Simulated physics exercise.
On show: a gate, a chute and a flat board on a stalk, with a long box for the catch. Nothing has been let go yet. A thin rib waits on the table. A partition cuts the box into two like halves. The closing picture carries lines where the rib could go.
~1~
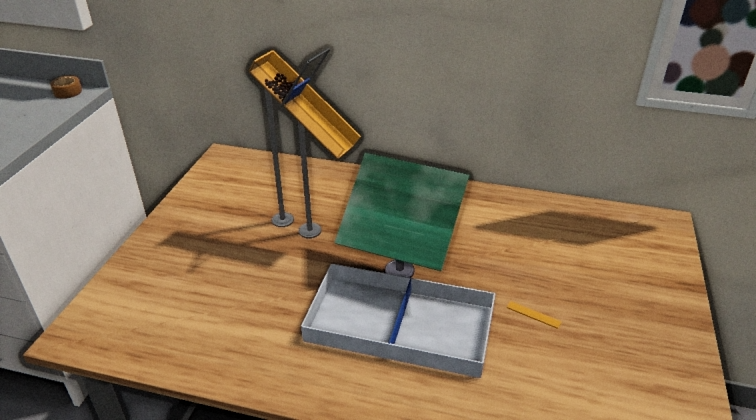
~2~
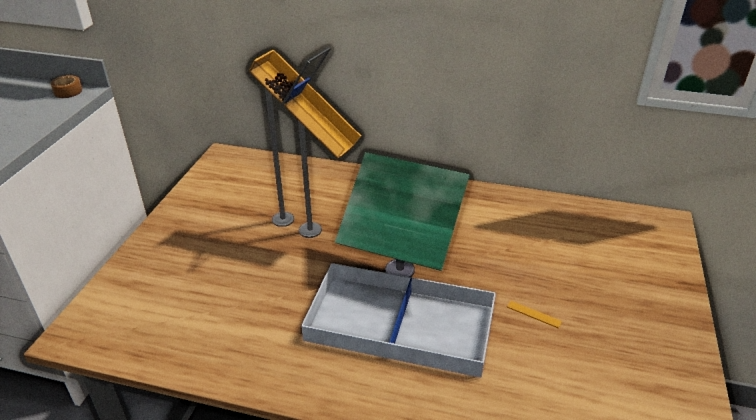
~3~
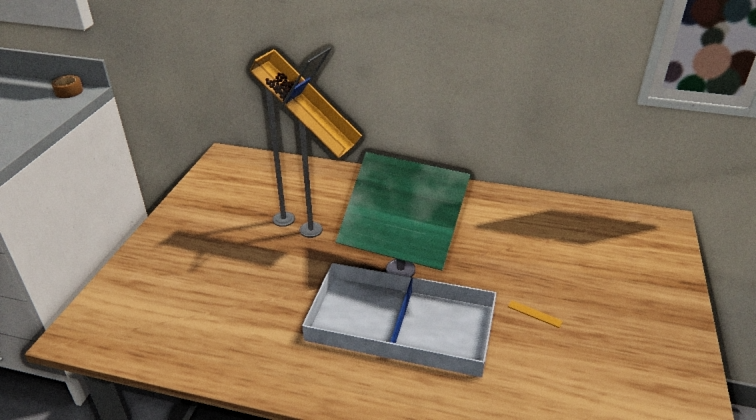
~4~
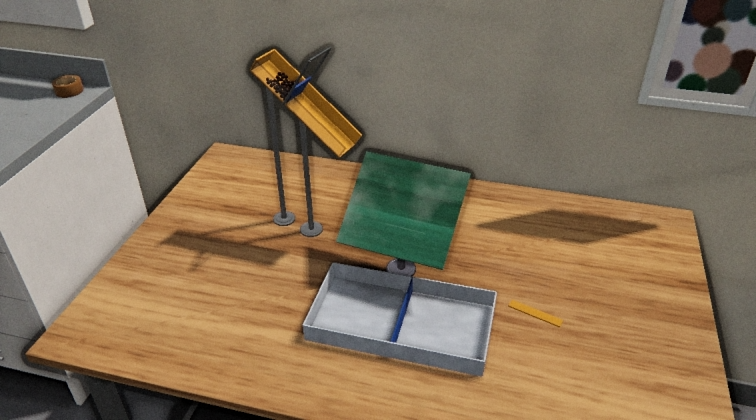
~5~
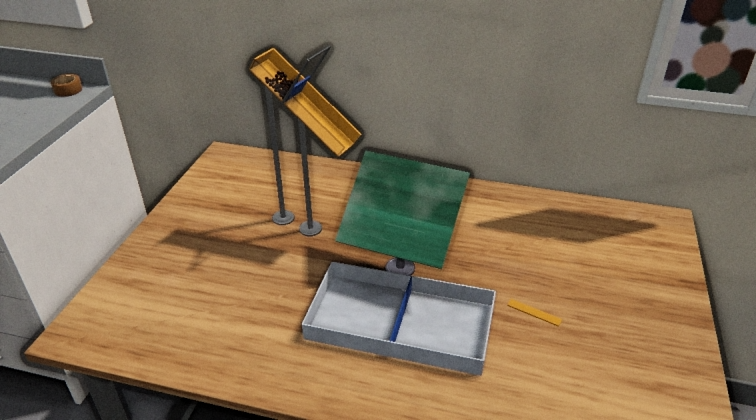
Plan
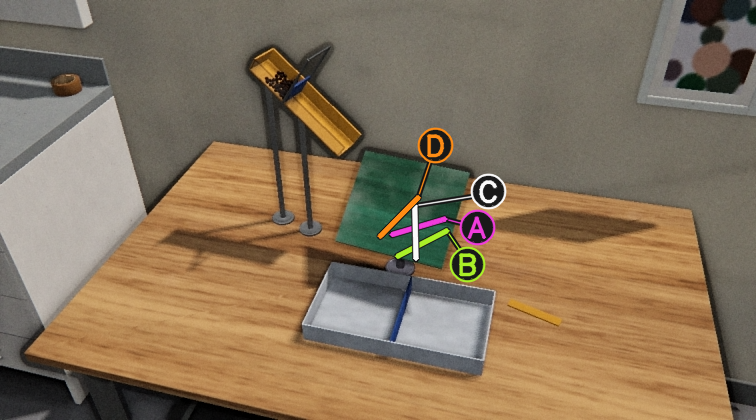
Nothing visibly moves: small dark balls sit bunched behind a closed blue gate near the upper end of a tilted yellow chute on two posts. Below it, a sloping green board stands behind a grey box split by a blue divider, and a thin yellow strip lies to the right, all unchanged throughout.
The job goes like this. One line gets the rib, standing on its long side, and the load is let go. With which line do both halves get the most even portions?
C works best here.
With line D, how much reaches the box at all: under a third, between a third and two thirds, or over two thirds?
Over two thirds.
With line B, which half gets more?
The left half.
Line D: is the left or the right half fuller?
More lands on the left.
On the marked copy, line A from (444, 219) to (392, 234); line B from (446, 230) to (397, 256); line C from (414, 205) to (416, 258); line D from (418, 197) to (380, 236).
With A, of what is caught, almost all in the left half, about a tenth in the right.
With B, of what is caught, almost all in the left half, about a tenth in the right.
With C, of what is caught, roughly half in the left half, roughly half in the right.
With D, of what is caught, almost all in the left half, just a few in the right.
